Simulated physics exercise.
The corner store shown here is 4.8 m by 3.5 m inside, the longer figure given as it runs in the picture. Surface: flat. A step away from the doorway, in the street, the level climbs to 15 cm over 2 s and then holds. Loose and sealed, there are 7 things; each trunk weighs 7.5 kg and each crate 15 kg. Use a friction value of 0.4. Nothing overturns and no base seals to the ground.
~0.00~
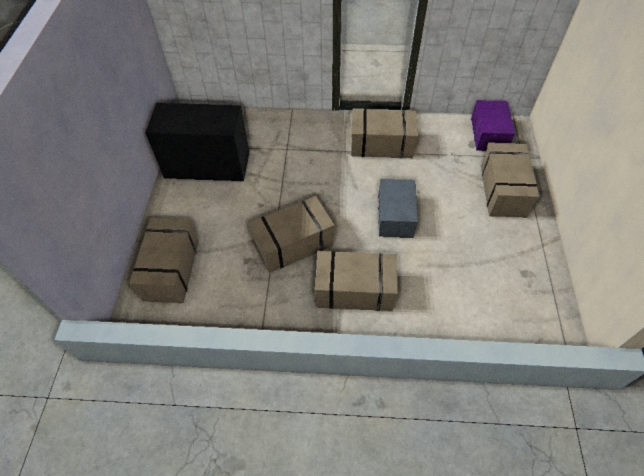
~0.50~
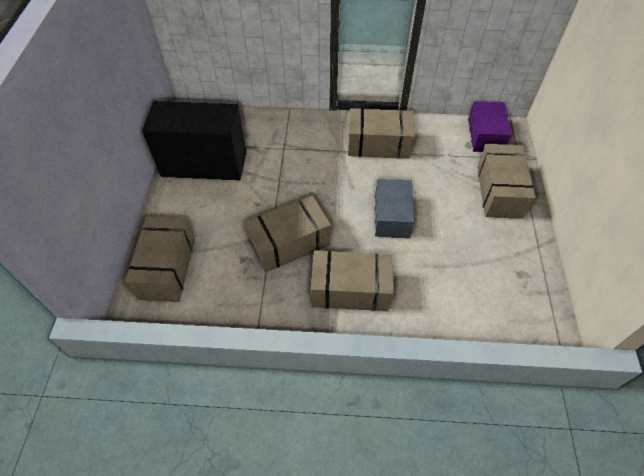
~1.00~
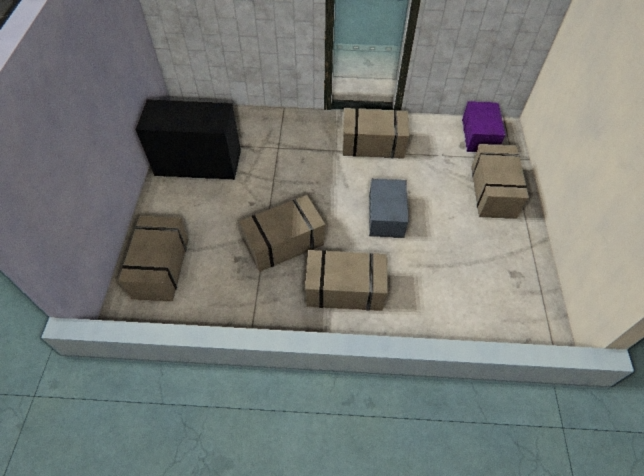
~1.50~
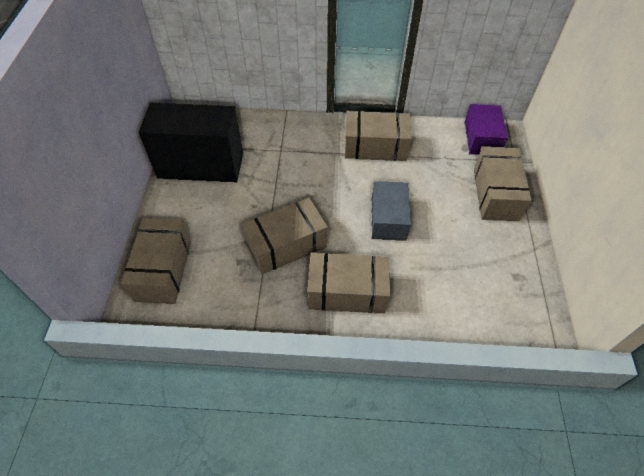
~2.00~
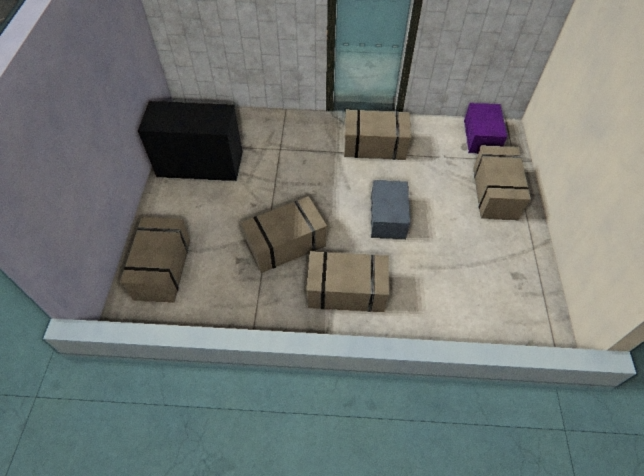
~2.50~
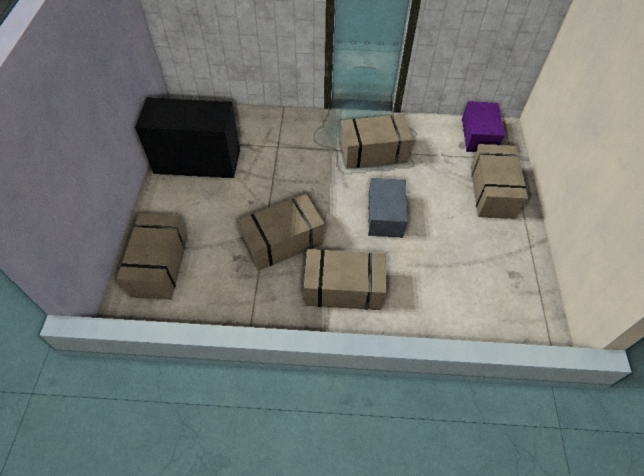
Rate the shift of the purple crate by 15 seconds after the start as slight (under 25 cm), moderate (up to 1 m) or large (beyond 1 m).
Slight.
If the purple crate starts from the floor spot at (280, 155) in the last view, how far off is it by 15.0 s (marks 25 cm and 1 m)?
It hardly budges.
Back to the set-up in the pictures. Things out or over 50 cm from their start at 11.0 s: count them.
3 in all.
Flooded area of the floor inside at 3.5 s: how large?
Wet area: Approx. 4.5 m2.
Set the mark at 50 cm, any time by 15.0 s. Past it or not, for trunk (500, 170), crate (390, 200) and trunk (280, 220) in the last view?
Order as asked: Within, within, above.
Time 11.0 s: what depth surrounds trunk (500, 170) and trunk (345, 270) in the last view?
4 and 5 cm.
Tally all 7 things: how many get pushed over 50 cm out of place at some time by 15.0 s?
4 of them.
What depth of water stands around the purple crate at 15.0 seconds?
5 cm or so.
After 3.5 s the purple crate is near (486, 118), 0.0 m from its start, aground; 1 afloat.
After 6.8 s the purple crate is near (486, 118), 0.0 m from its start, aground; 3 afloat.
After 11.0 s the purple crate is near (486, 118), 0.0 m from its start, aground; 5 afloat.
After 15.0 s the purple crate is near (483, 118), 0.0 m from its start, aground; 6 afloat.
